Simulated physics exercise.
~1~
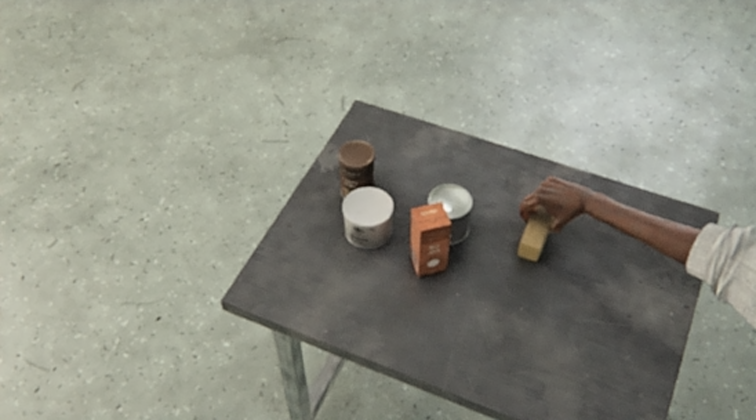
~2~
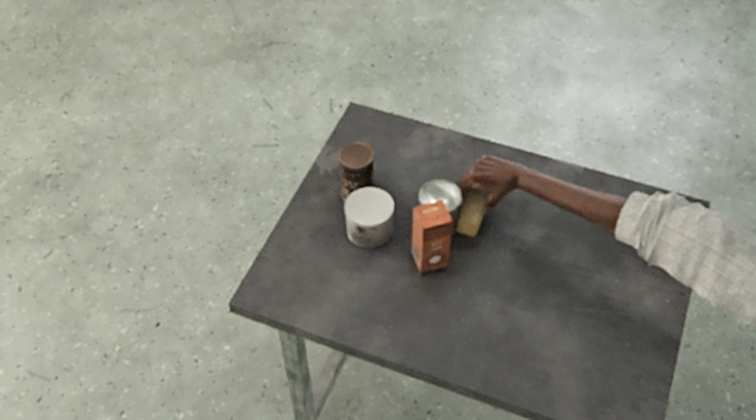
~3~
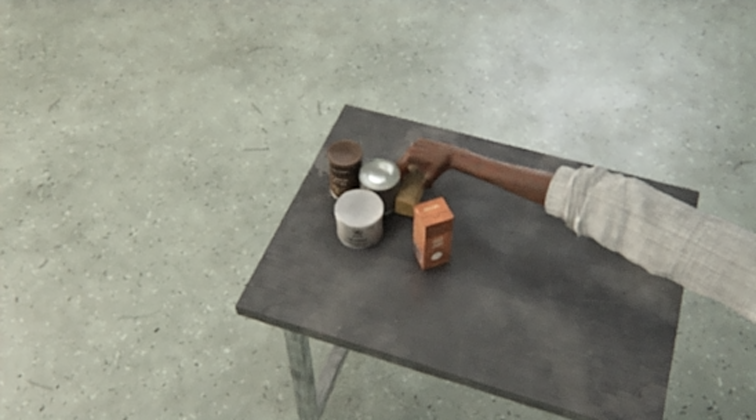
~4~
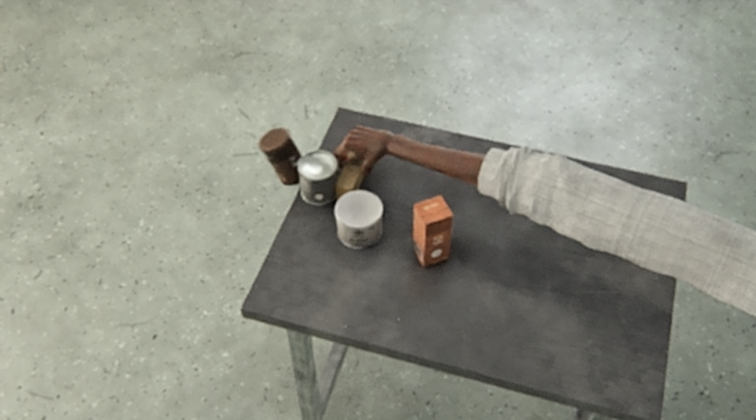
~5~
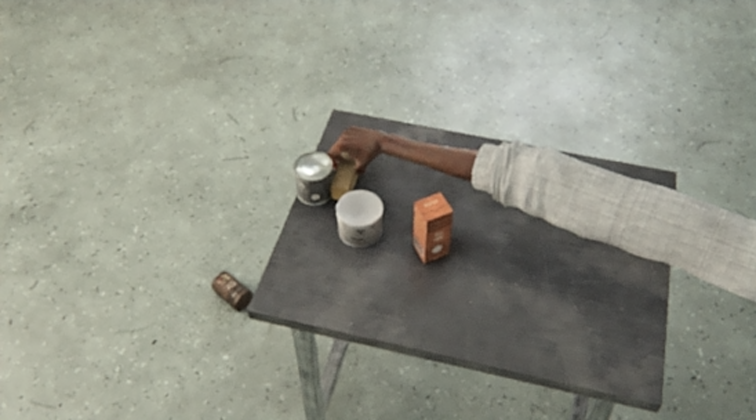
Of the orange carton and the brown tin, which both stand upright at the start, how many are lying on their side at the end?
One of them is lying on its side at the end. It is the brown tin, which has fallen to the floor, while the orange carton still stands on the table.
